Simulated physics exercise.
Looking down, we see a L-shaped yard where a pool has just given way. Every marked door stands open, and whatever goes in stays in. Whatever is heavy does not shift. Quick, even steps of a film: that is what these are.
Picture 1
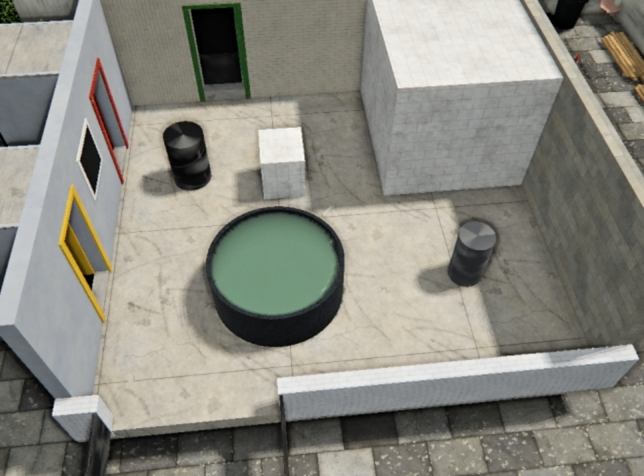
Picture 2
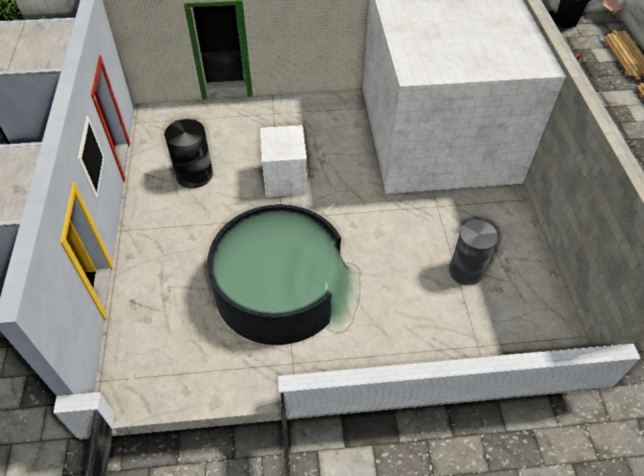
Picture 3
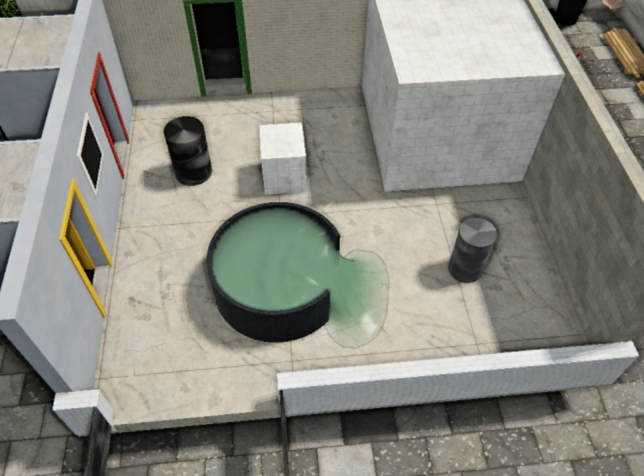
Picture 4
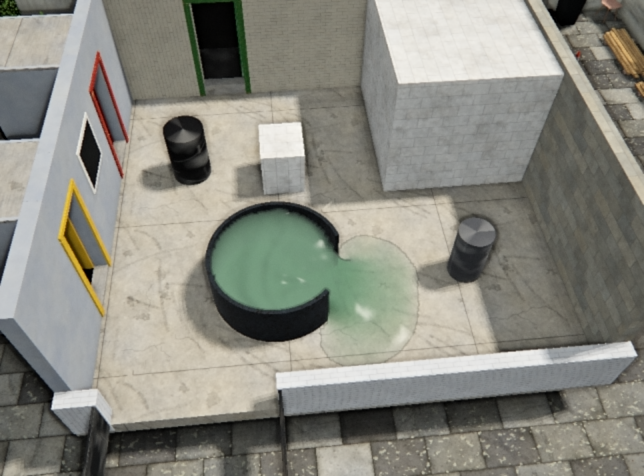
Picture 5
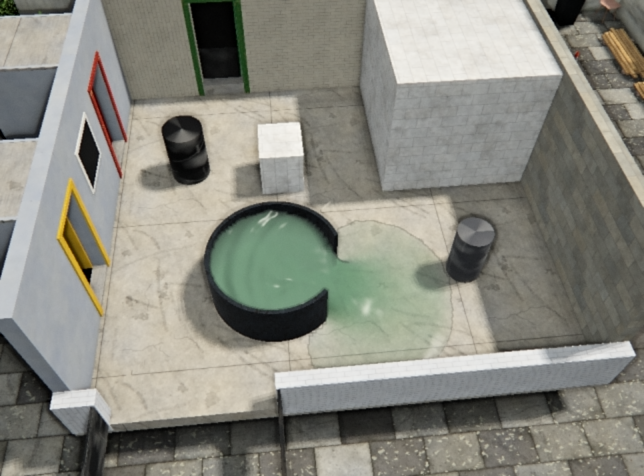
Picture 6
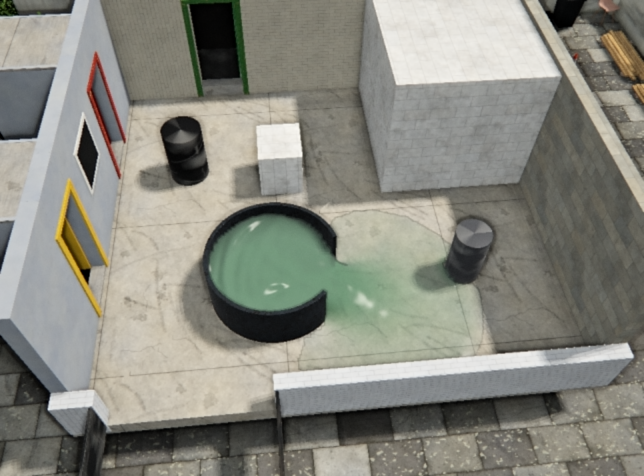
In this clip, a round dark-walled tank of green liquid stands whole in a walled yard, then its right side opens and the liquid pours out, spreading across the pale floor and reaching around the dark barrel on the right.
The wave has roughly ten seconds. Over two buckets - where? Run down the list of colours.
Result: The yellow door will not top two buckets. The red door will not top two buckets. The green door will not top two buckets.
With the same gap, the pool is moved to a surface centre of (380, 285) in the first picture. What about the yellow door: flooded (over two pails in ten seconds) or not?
Result - yellow overshoots.
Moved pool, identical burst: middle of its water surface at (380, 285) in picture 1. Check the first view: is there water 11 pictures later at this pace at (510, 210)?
Outcome at that point: Waterlogged.
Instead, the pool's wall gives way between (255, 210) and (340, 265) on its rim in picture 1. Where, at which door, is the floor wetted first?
Lab note - earliest arrival at the green one.
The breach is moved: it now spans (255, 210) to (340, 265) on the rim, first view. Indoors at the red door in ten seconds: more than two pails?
In brief, the red door exceeds the mark.
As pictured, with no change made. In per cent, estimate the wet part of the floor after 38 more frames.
55 %.
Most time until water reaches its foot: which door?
It's the door marked green.
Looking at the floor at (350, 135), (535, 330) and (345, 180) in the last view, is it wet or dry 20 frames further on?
First spot not wet, second soaked, third not wet.
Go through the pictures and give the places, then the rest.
The round tank at (276, 262) is whole and still, in the first picture.
The front is at (334, 329), out from the gap at (340, 286), in the second picture.
The front is at (365, 340), out from the gap at (339, 285), in the third picture.
The front is at (381, 358), out from the gap at (338, 286), in the fourth picture.
The front is at (443, 339), out from the gap at (337, 286), in the fifth picture.
Water pours out at (335, 287) and has run to (477, 334), in the sixth picture.
A moment on, water covers 30 % of the floor; the yellow door not reached, the red door not reached, the green door not reached.
Next, water covers 30 % of the floor; the yellow door not reached, the red door not reached, the green door not reached.
Then, water covers 35 % of the floor; the yellow door not reached, the red door not reached, the green door not reached.
Later, water covers 55 % of the floor; the yellow door not reached, the red door not reached, the green door not reached.
In the end, water covers 90 % of the floor; the yellow door wet at the sill, nothing in, the red door wet at the sill, nothing in, the green door wet at the sill, nothing in.
